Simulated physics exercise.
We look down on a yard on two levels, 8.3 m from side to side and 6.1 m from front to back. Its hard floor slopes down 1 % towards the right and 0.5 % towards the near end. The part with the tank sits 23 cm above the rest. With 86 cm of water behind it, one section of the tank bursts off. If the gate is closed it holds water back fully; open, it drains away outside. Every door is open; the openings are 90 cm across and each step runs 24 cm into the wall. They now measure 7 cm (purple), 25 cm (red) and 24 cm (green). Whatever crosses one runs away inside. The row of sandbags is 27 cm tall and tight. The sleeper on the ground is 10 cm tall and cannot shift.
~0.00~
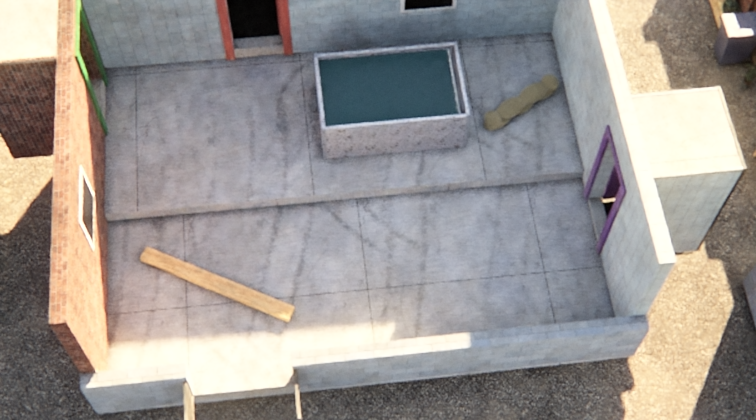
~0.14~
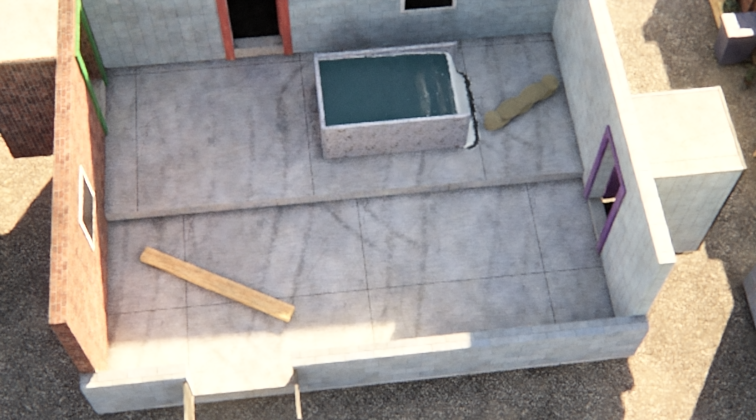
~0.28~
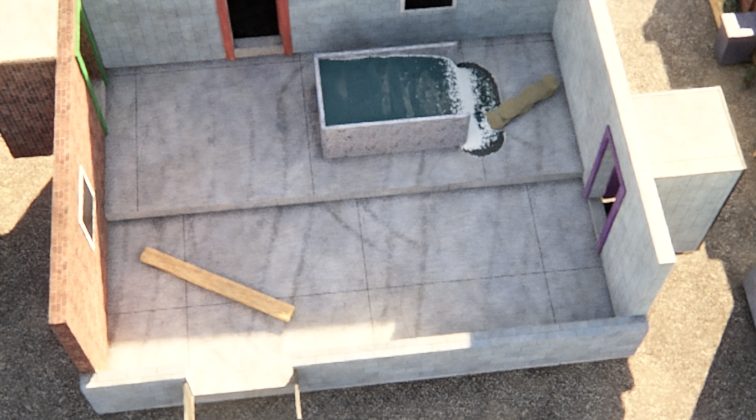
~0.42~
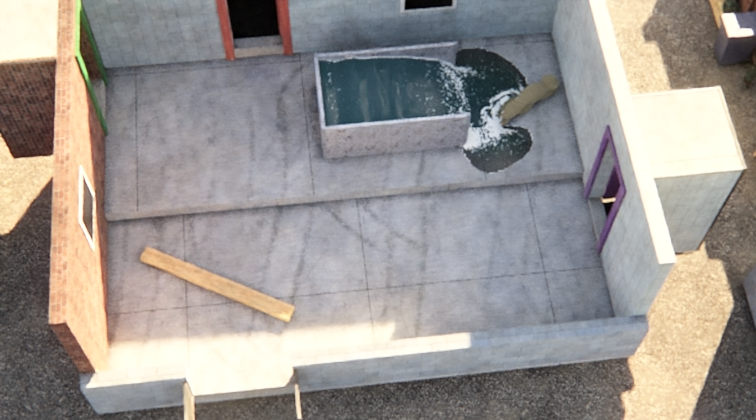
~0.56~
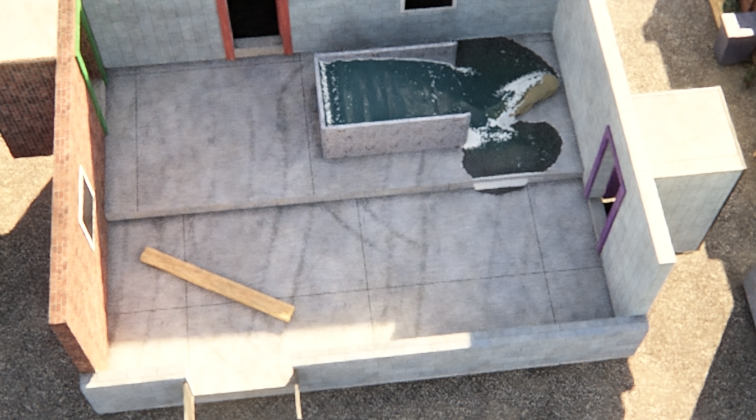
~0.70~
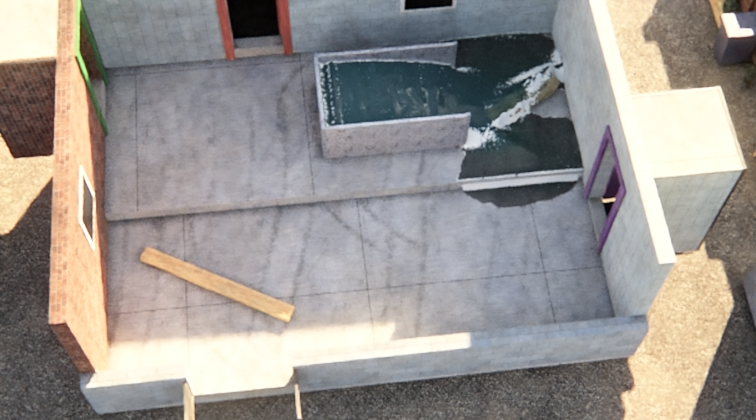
Water burst out of the right end of a raised tank in a walled yard, foamed around a log lying nearby, then spread across the upper level and over the step onto the lower floor.
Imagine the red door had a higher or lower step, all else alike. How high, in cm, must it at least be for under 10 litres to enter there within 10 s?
About 7 cm.
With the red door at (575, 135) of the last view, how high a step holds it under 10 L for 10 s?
Roughly 23 cm.
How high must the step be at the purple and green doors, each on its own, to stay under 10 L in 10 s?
Roughly 16 cm at purple and 19 cm at green.
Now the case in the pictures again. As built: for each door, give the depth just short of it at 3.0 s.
Depths in cm: Purple 14, red 4, green 0.
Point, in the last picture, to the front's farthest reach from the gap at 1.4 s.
Around (606, 277).
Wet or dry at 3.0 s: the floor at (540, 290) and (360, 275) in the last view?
In turn: Flooded, dry.
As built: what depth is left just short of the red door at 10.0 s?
About 3.0 cm.
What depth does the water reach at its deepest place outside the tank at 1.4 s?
Roughly 68 cm.
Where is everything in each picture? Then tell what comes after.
In the first frame, still water, 86 cm deep, in the tank at (391, 88); the red door at (255, 21) is dry.
In the second frame, the gap is at (457, 101), the front 0.2 m out at (475, 138); the back of the tank holds 86 cm.
In the third frame, the gap is at (457, 101), the front 0.7 m out at (497, 111); the back of the tank holds 86 cm.
In the fourth frame, water pours out at (457, 102) and has run 1.3 m, to (526, 91); about 11 cm deep outside, 84 cm at the back.
In the fifth frame, the gap is at (457, 103), the front 1.9 m out at (553, 78); the back of the tank holds 75 cm.
In the sixth frame, water pours out at (457, 103) and has run 2.1 m, to (583, 164); about 6 cm deep outside, 72 cm at the back; the red door at (255, 21), 3.8 m from the gap, is still 3.5 m from the nearest water.
After 1.4 s water covers 15 % of the floor, deepest (68 cm) near (553, 38); it has not reached the red door.
After 3.0 s water covers 30 % of the floor, deepest (42 cm) near (549, 62); 4 cm at the red door, 0 litres in over its 25 cm step.
After 10.0 s water covers 90 % of the floor, deepest (13 cm) near (560, 69); 3 cm at the red door, 0 litres in over its 25 cm step.
At the red door as built, the water arrived by 2.9 s and peaked near 12 cm at 3.4 s.
Run again over the same 10 s with other heights there, 13 litres in over 6.5 cm, 3 litres over 9 cm. The limit of 10 litres is kept from about 7 cm up.
